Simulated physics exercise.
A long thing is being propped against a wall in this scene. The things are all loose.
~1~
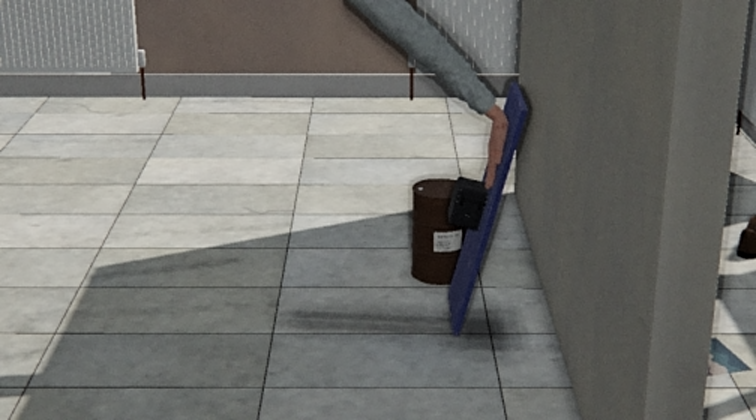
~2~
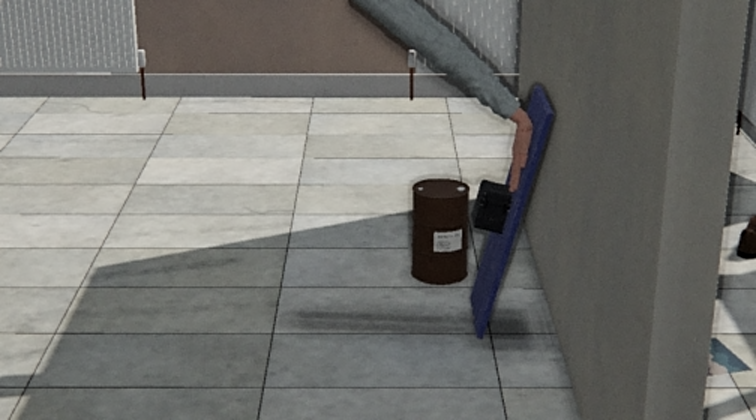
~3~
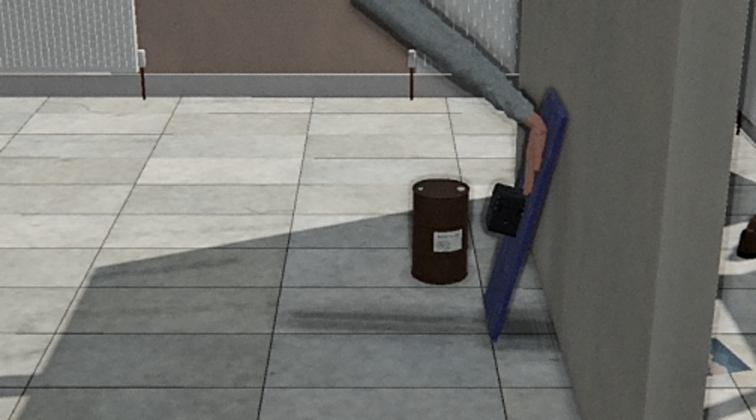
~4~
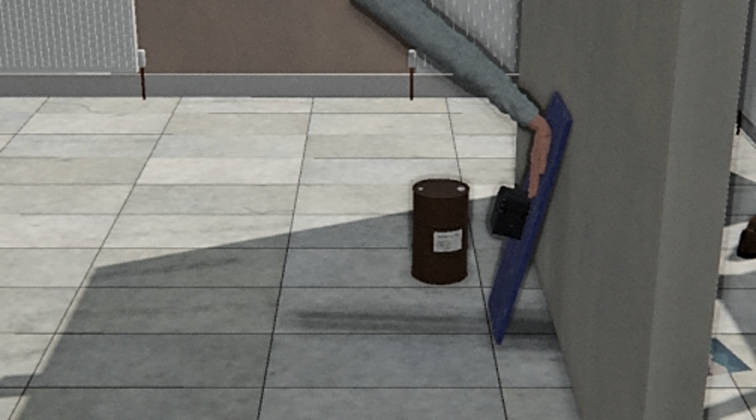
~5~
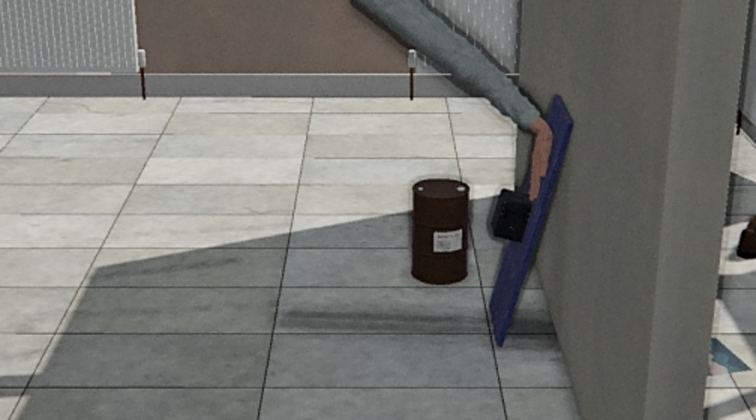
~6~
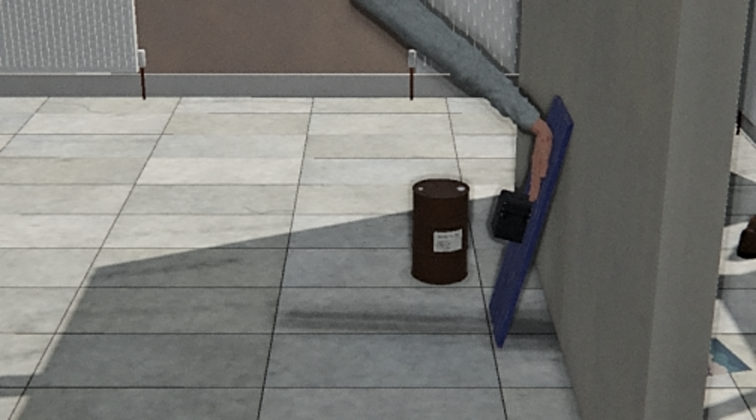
The clip shows a hand holding a long blue board beside a brown canister on a tiled floor, moving it a short way right until it leans on a grey wall, where the hand keeps holding it.
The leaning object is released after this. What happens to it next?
It will stay put.
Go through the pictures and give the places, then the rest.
In the first frame, on its way; blue board (485, 209); brown canister (440, 231).
In the second frame, on its way; blue board (509, 212); brown canister (440, 231).
In the third frame, on its way; blue board (523, 215); brown canister (440, 231).
In the fourth frame, on its way; blue board (527, 218); brown canister (440, 231).
In the fifth frame, leant on the wall, still held; blue board (528, 221); brown canister (440, 231).
In the sixth frame, leant on the wall, still held; blue board (528, 222); brown canister (440, 231).
Then, 0.30 s later than the last frame, all is still.
Then, 0.60 s later than the last frame, blue board resting near (528, 222).
When it is over, both as before. End places, in pixels of the last picture, blue board near (528, 222). The board remains leaning.
